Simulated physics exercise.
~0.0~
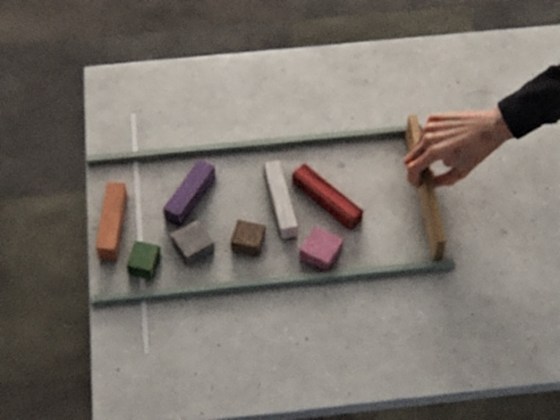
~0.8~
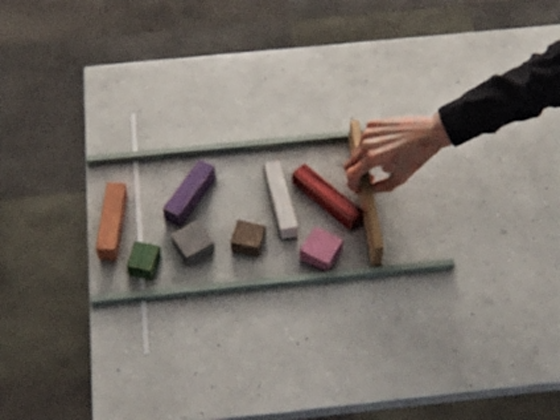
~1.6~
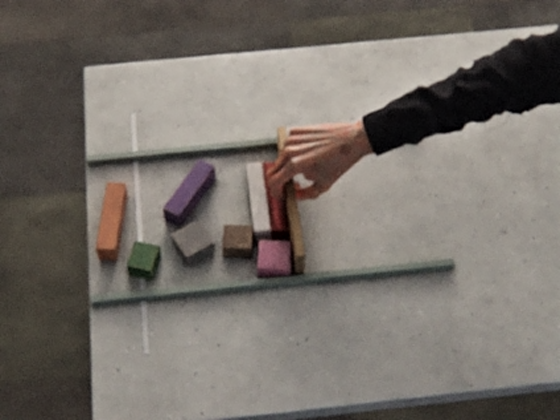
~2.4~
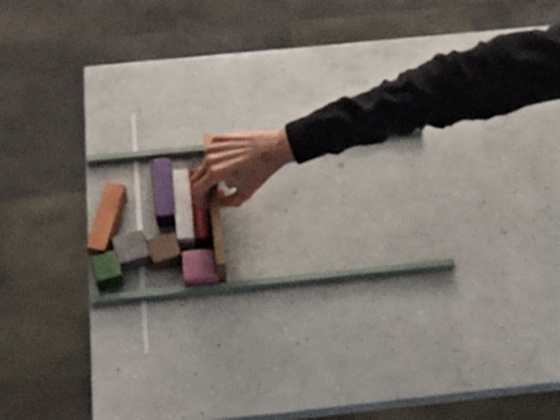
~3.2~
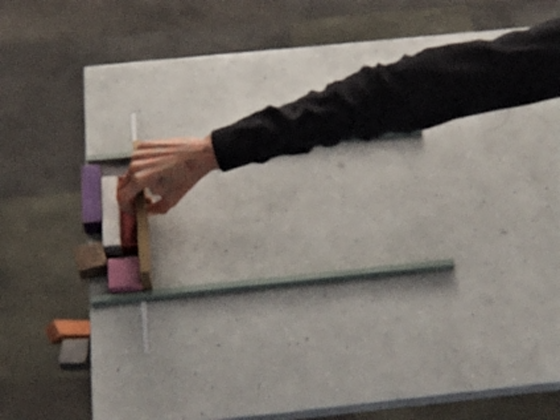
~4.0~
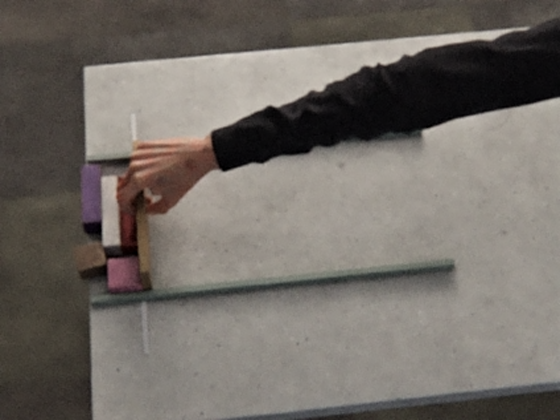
A hand in a dark sleeve slides an upright wooden board leftward along a channel between two green rails on a pale grey tabletop, seen from above. Ahead of it lie orange, purple, white and red bars, with green, grey, brown and pink blocks below them. The board gathers the red and white bars and the pink and brown blocks, then packs the rest towards the left end. The green block disappears, and the orange bar and grey block drop past the edge. The board stops near the white tape line, with the purple bar and brown block jutting over the edge.
